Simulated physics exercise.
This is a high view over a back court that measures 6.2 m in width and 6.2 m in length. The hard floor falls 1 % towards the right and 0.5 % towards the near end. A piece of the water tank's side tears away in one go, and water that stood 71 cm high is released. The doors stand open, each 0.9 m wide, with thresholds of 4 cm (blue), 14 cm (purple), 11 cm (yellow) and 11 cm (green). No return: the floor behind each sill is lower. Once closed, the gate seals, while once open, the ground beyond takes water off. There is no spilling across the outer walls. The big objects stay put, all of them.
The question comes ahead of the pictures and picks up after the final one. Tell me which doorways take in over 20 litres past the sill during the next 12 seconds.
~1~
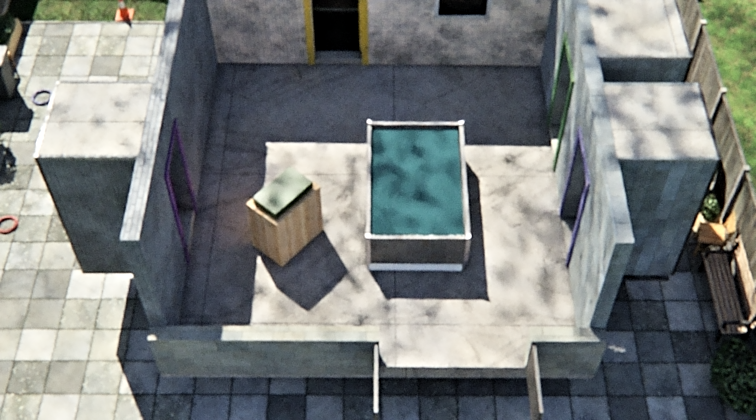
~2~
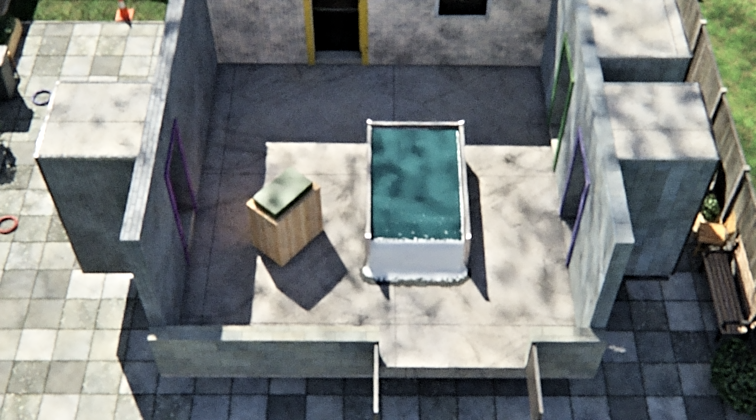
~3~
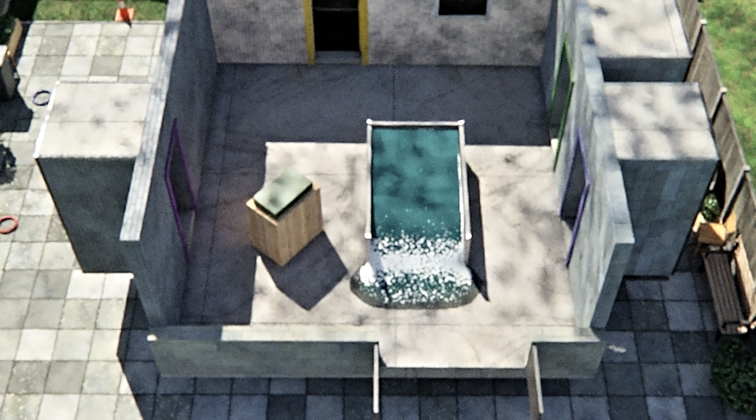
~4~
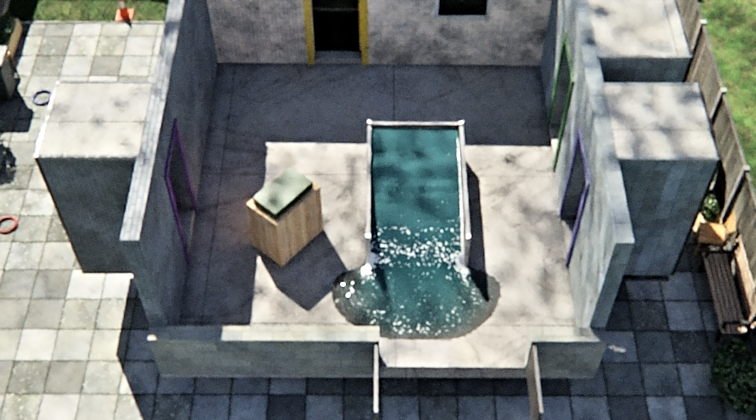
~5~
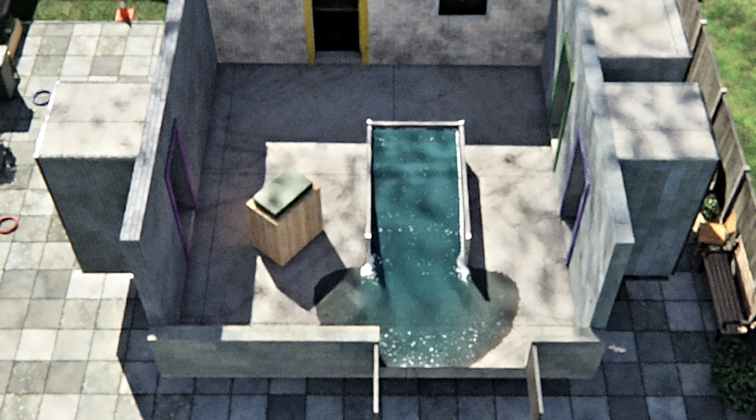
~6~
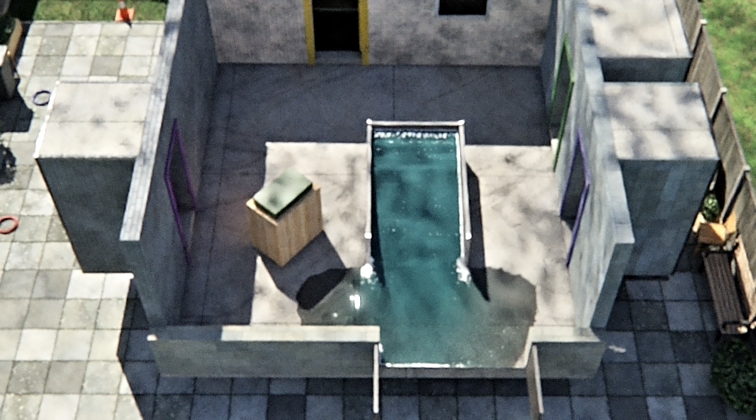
Within those 12 seconds, the blue door takes in no more than that; the purple door takes in no more than that; the yellow door takes in no more than that; the green door takes in no more than that.
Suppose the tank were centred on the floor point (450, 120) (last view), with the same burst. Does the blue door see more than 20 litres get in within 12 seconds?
With that change, the limit at the blue door is surpassed.
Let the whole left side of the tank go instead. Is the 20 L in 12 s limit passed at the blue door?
Well, at blue it would be too much.
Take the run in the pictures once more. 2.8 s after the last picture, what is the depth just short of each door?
Depths in cm: Blue 3, purple 7, yellow 0, green 0.
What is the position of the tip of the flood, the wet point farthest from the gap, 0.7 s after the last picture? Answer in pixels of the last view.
Point: Roughly (212, 351) in the last view.
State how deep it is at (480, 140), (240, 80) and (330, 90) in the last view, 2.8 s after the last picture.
Depths: About 0, 0 and 0 centimetres.
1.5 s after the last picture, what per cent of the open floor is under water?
Near 25 per cent is wet.
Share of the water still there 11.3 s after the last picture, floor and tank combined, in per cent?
I'd put it at some 30 percent still there.
Then, 0.7 s after the last picture water covers 20 % of the floor and is deepest (34 cm) near (366, 352); blue door not reached, purple door not reached, yellow door not reached, green door not reached.
Then, 1.5 s after the last picture water covers 25 % of the floor and is deepest (30 cm) near (366, 352); blue door not reached, purple door not reached, yellow door not reached, green door not reached.
Then, 2.8 s after the last picture water covers 40 % of the floor and is deepest (19 cm) near (188, 350); blue door 3 cm at the sill, 0 L in, purple door 7 cm at the sill, 0 L in, yellow door not reached, green door not reached.
Then, 6.3 s after the last picture water covers 75 % of the floor and is deepest (6 cm) near (259, 351); blue door 2 cm at the sill, 0 L in, purple door 4 cm at the sill, 0 L in, yellow door 4 cm at the sill, 0 L in, green door 2 cm at the sill, 0 L in.
Then, 11.3 s after the last picture water covers 85 % of the floor and is deepest (6 cm) near (550, 141); blue door 3 cm at the sill, 0 L in, purple door 1 cm at the sill, 0 L in, yellow door 2 cm at the sill, 0 L in, green door 4 cm at the sill, 0 L in.
